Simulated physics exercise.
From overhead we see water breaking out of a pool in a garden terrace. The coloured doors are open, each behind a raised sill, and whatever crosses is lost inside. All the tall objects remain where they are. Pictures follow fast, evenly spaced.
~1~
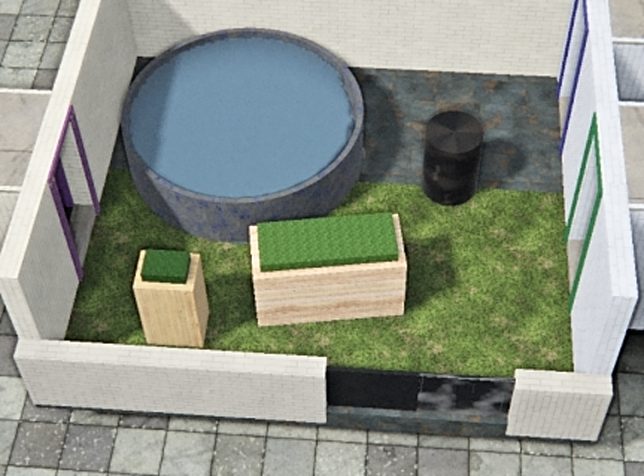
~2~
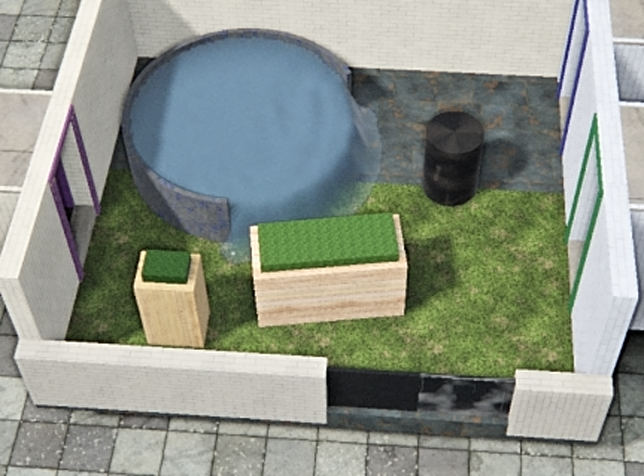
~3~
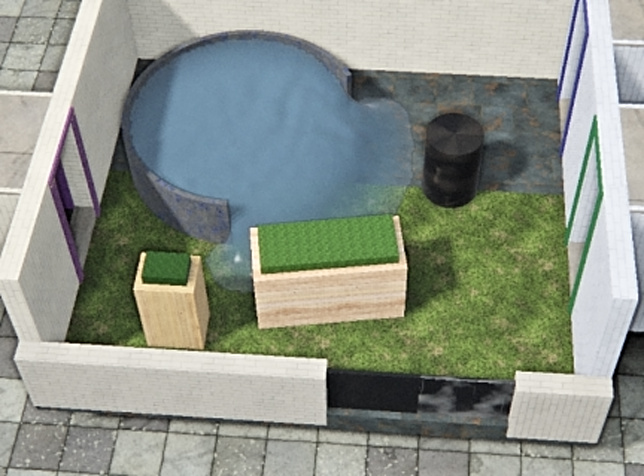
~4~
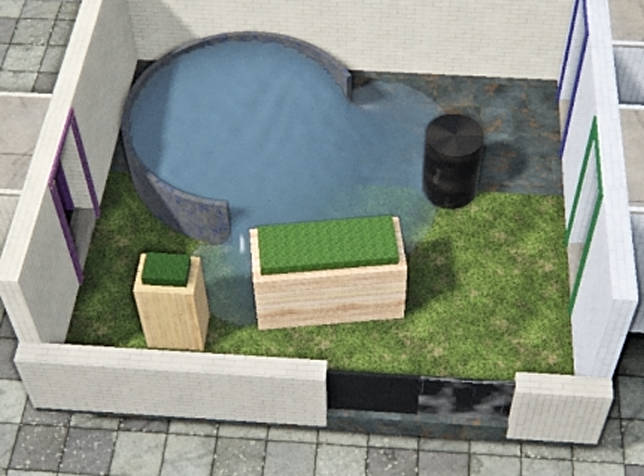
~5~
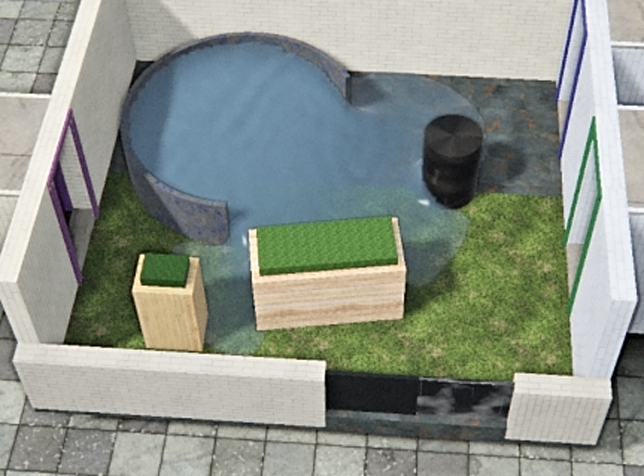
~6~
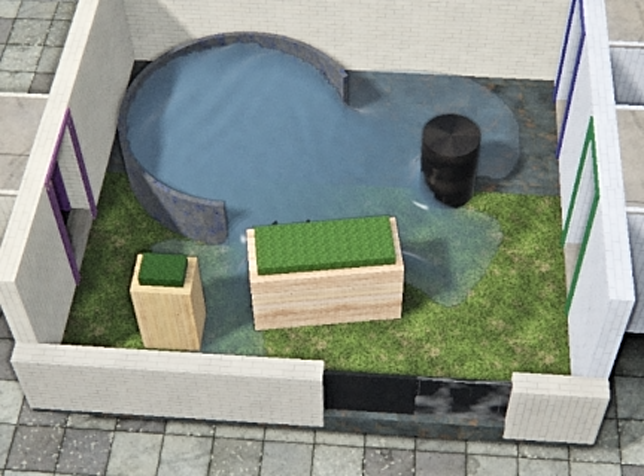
The video shows a round pool in a walled garden terrace, its near right side suddenly open; blue water pours out and spreads across grass and dark paving, flowing around a wooden grass-topped planter and a black cylinder.
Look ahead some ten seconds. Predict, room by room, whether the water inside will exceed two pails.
Purple door: Does not exceed two pails. Green door: Exceeds two pails. Blue door: Exceeds two pails.
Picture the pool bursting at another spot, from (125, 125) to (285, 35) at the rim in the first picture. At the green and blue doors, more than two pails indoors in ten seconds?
Per door - green door: Does not exceed, blue door: Exceeds.
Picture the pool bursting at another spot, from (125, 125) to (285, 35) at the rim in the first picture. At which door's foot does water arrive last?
Go with the green door.
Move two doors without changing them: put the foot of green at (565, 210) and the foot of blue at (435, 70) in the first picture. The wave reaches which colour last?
It is the purple door.
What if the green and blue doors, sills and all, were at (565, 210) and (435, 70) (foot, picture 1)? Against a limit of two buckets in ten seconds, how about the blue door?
Briefly, blue crosses the line.
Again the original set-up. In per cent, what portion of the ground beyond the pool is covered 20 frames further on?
About 95 %.
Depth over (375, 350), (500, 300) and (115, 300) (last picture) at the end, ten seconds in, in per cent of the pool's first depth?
The depth comes out near 20, 18 and 25 per cent.
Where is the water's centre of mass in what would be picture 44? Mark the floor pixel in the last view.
I reckon somewhere around (342, 224).
A moment on, water covers 60 % of the floor; the purple door not reached, the green door wet at the sill, nothing in, the blue door over two buckets in.
Next, water covers 80 % of the floor; the purple door wet at the sill, nothing in, the green door over two buckets in, the blue door far over two buckets in.
Then, water covers 95 % of the floor; the purple door wet at the sill, nothing in, the green door far over two buckets in, the blue door far over two buckets in.
Later, water covers 100 % of the floor; the purple door wet at the sill, nothing in, the green door far over two buckets in, the blue door far over two buckets in.
In the end, water covers 100 % of the floor; the purple door wet at the sill, nothing in, the green door far over two buckets in, the blue door far over two buckets in.
